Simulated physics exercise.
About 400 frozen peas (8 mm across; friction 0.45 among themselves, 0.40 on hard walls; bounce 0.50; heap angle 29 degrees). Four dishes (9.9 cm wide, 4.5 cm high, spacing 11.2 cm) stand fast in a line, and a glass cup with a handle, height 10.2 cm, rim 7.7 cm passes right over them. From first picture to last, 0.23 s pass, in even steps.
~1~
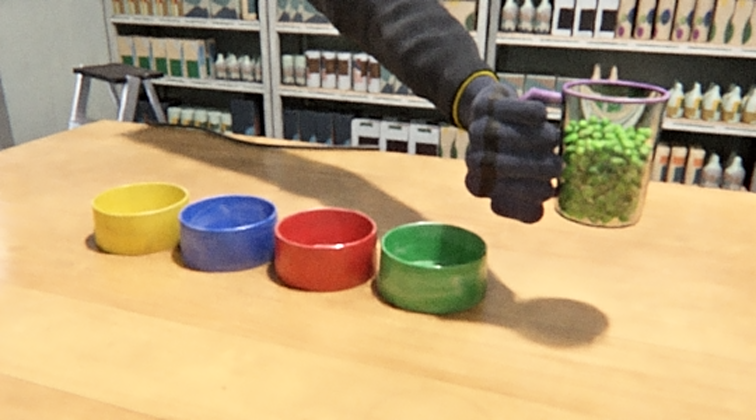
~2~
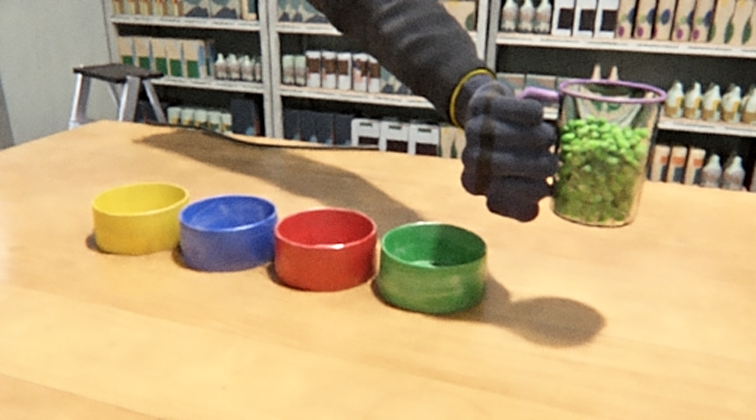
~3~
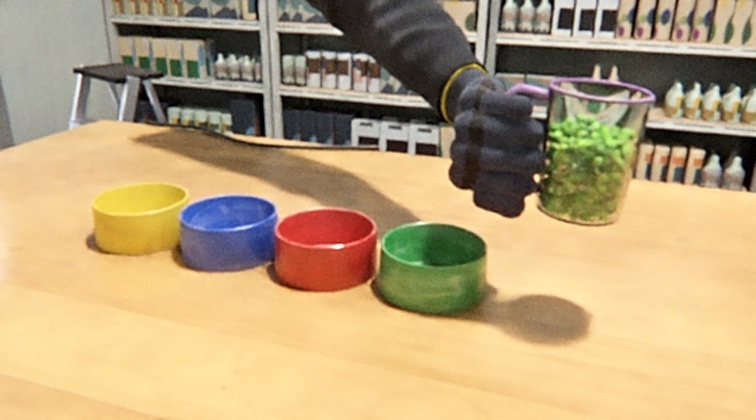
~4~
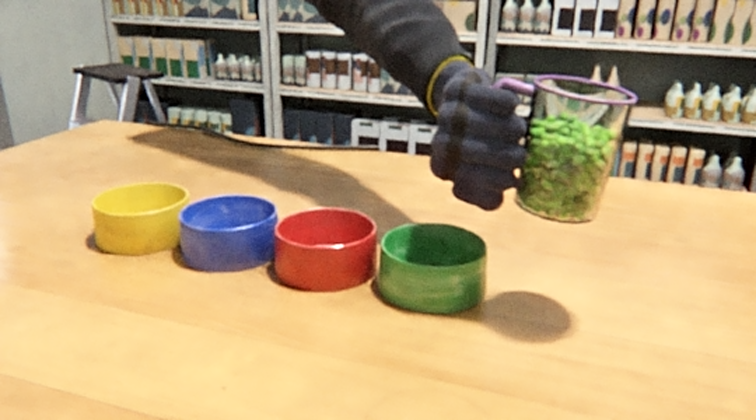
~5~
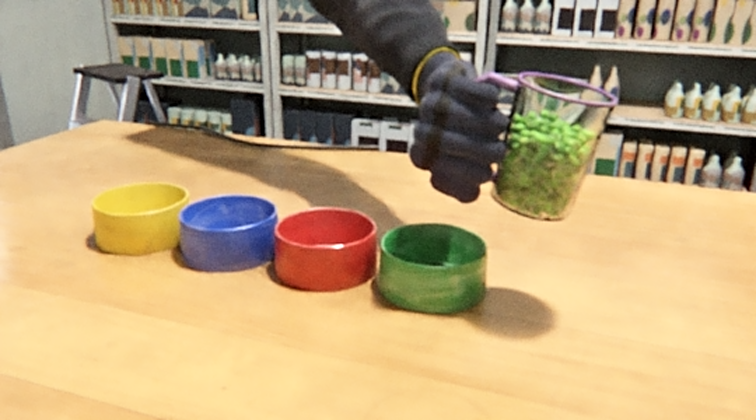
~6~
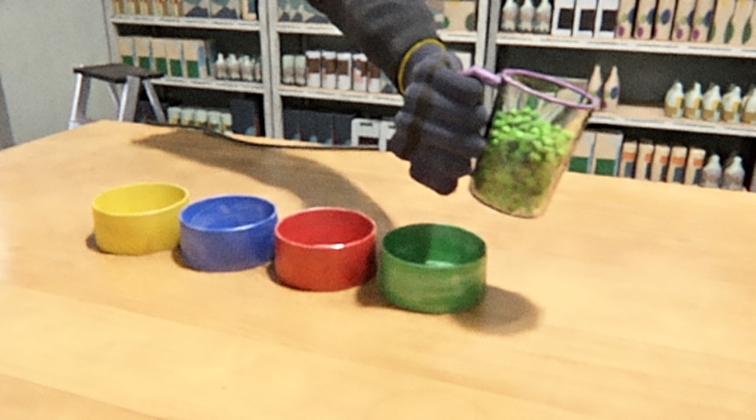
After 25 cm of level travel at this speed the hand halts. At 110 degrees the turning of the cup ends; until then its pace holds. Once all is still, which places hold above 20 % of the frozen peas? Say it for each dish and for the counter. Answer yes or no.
Red: No, blue: No, green: Yes, yellow: No, counter: No.
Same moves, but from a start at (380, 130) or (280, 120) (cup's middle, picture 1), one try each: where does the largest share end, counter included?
The winner: Blue; yellow.
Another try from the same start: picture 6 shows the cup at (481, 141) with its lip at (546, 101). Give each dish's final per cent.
Red 0, blue 0, green 90, yellow 0.
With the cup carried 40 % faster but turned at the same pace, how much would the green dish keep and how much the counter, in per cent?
Green 90, counter 10.
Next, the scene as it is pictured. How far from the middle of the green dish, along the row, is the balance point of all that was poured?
Some 1 cm to the left.
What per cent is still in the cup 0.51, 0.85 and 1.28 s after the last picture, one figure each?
About 100, 100, 45.
Then, 0.51 s after the last picture, tilt 60 degrees; cup holds 100 %.
Then, 0.85 s after the last picture, tilt 90 degrees; cup holds 100 %.
Then, 1.28 s after the last picture, tilt 110 degrees; cup holds 45 %, green 40 %.
In the end, red 0 %, blue 0 %, green 85 %, yellow 0 %, counter 10 %.
